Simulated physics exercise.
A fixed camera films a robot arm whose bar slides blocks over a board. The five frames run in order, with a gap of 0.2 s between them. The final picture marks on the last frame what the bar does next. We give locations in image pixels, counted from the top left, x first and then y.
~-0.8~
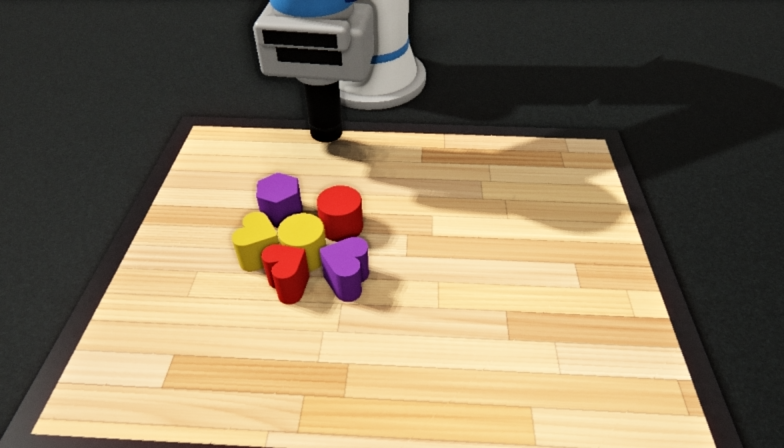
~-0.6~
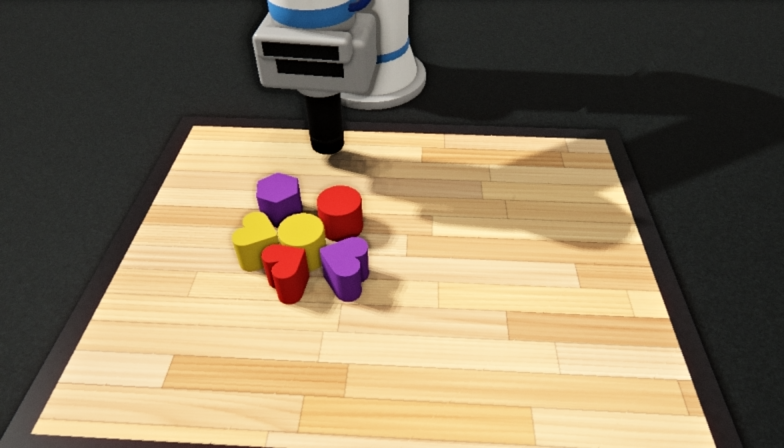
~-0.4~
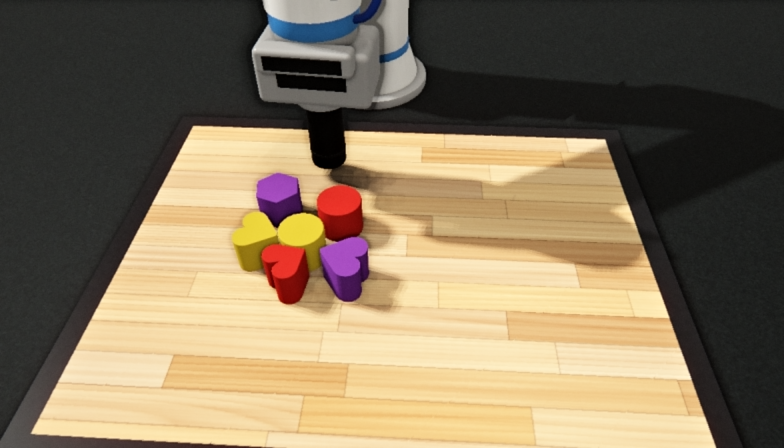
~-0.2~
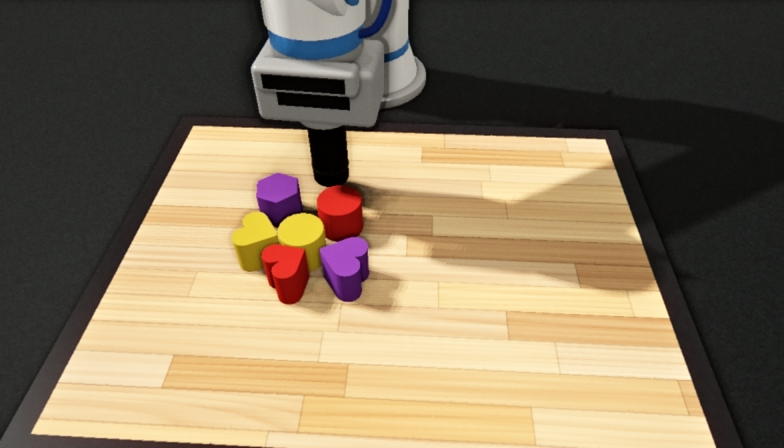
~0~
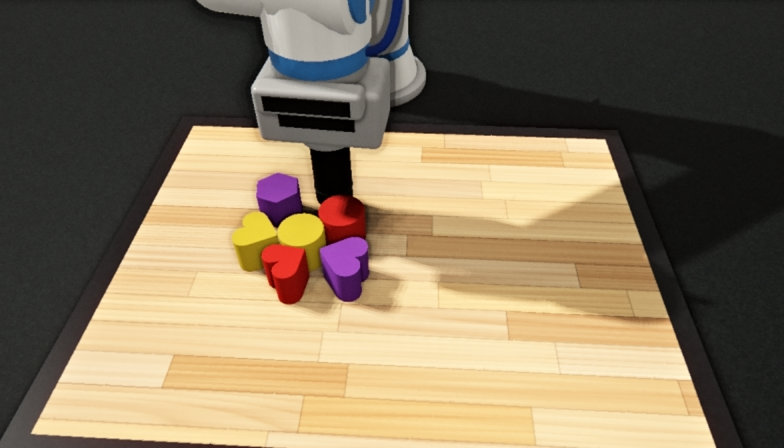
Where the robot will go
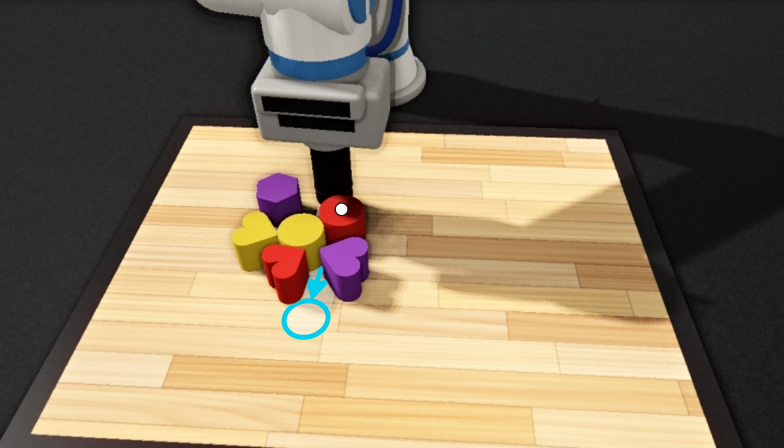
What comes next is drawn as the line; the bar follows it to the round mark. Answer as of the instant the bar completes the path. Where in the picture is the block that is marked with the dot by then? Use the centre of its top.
I predict (361, 250).
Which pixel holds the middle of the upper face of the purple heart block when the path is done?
Around (357, 290).
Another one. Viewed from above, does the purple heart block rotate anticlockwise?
I'd say no.
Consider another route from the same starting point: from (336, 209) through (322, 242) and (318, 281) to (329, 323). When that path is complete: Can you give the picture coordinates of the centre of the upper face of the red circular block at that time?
The red circular block ends near (359, 241).
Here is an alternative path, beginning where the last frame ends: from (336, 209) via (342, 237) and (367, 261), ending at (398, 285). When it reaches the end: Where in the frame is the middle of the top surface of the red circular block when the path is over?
My prediction: (405, 296).
The drawn path runs straight from (336, 209) to (306, 319); the dot is on the red circular block.
The first path, step by step. One third of the way, bar (327, 231); red heart block (273, 270); yellow circular block (294, 240); red circular block (354, 237); purple heart block (352, 273), turned 45° clockwise.
Two thirds of the way, bar (317, 266); red heart block (240, 301), turned 15° clockwise; yellow circular block (274, 272); red circular block (361, 250); purple heart block (357, 290), turned 65° clockwise.
At the end, bar (304, 308); red heart block (205, 321), turned 35° clockwise; yellow circular block (251, 301); red circular block (361, 250); purple heart block (357, 290), turned 65° clockwise.
